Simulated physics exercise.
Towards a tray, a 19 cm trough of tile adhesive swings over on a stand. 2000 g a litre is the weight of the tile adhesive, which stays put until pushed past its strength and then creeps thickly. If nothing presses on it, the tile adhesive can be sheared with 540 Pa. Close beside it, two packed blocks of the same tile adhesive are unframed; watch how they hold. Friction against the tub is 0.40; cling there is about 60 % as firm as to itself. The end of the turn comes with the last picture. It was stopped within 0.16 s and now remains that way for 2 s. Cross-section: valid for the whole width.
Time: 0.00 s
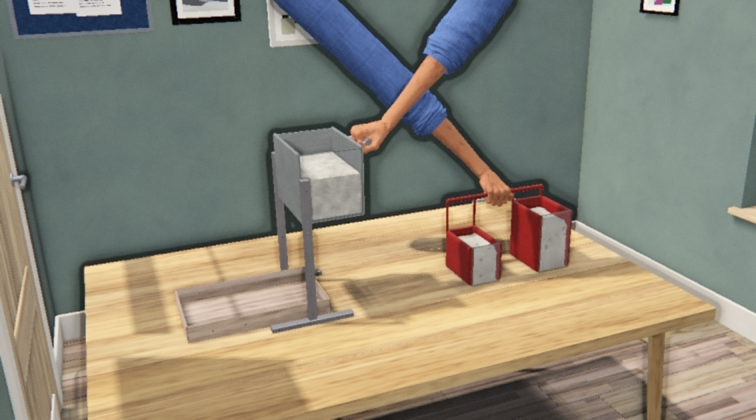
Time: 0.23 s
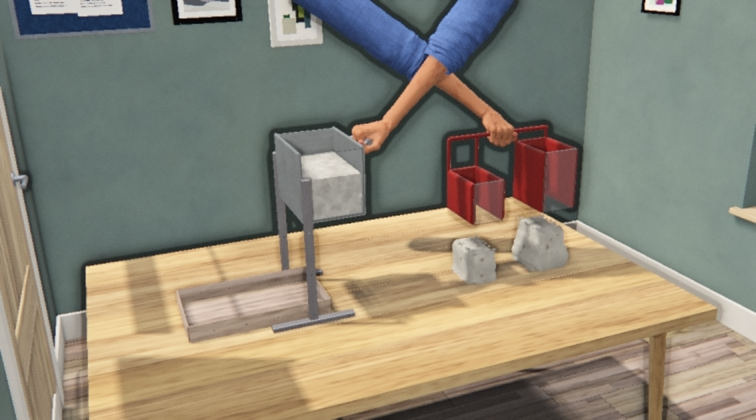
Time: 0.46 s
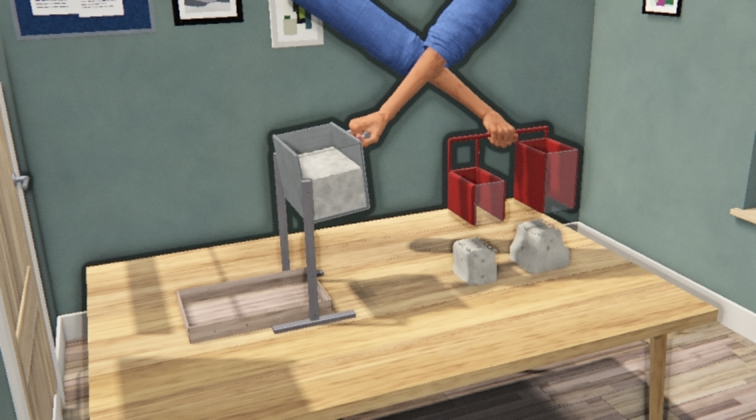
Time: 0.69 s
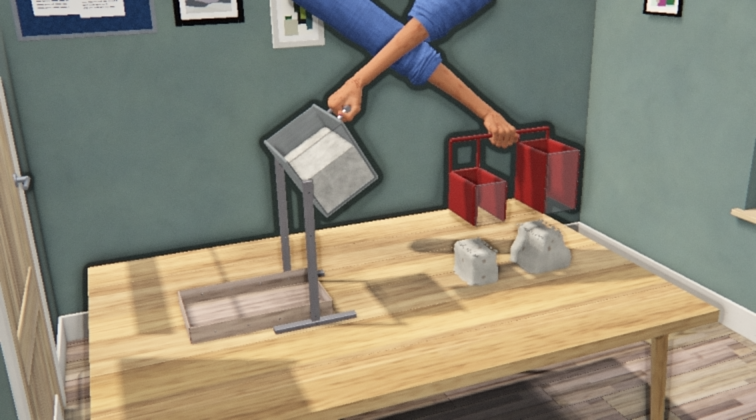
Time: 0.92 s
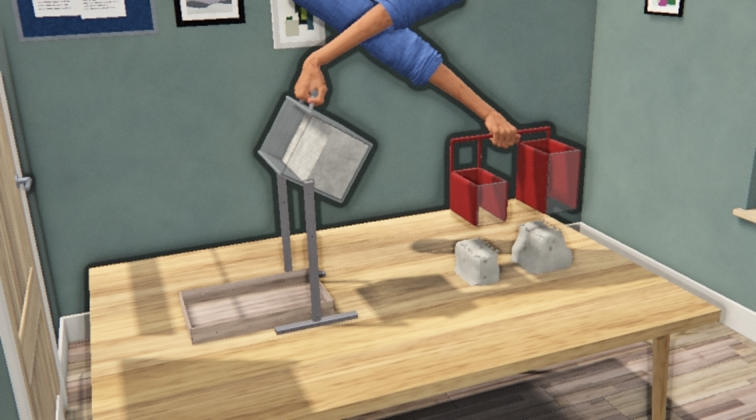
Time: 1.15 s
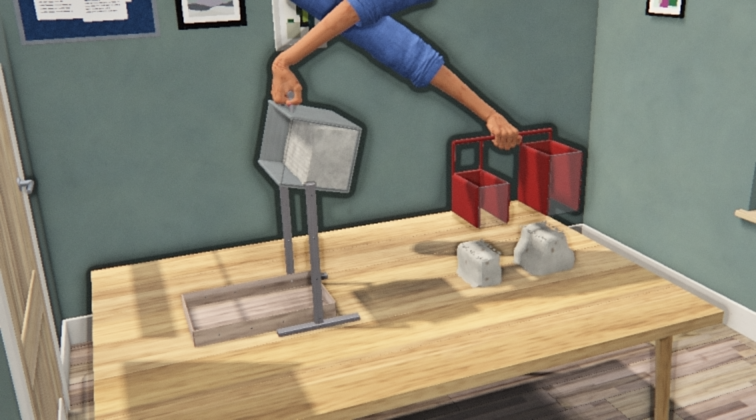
To begin with, one hand grips a gray trough of pale paste on a stand while the other lifts a red double frame off two blocks, the right one slumping lower. Then the trough swings over leftward towards a tray, ending steeply tilted with the paste still inside.
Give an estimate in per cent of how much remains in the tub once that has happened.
100 %.
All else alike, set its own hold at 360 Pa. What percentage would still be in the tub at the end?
In that case some 100 per cent.
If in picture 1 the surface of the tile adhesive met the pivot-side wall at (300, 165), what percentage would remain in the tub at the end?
I'd guess around 100 in a hundred.
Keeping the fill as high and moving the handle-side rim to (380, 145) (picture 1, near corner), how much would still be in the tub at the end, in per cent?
I'd guess around 100 per cent remains.
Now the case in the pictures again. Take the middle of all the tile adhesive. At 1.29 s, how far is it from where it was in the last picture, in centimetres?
Roughly 0 cm.
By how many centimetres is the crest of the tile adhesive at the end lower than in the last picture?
About 1 cm.
After 1.29 s, the tub is at 76 degrees and holds 100 %.
After 1.46 s, the tub is at 76 degrees and holds 100 %.
After 1.63 s, the tub is at 76 degrees and holds 100 %.
After 1.80 s, the tub is at 76 degrees and holds 100 %.
After 3.15 s, the tub is at 76 degrees and holds 100 %.
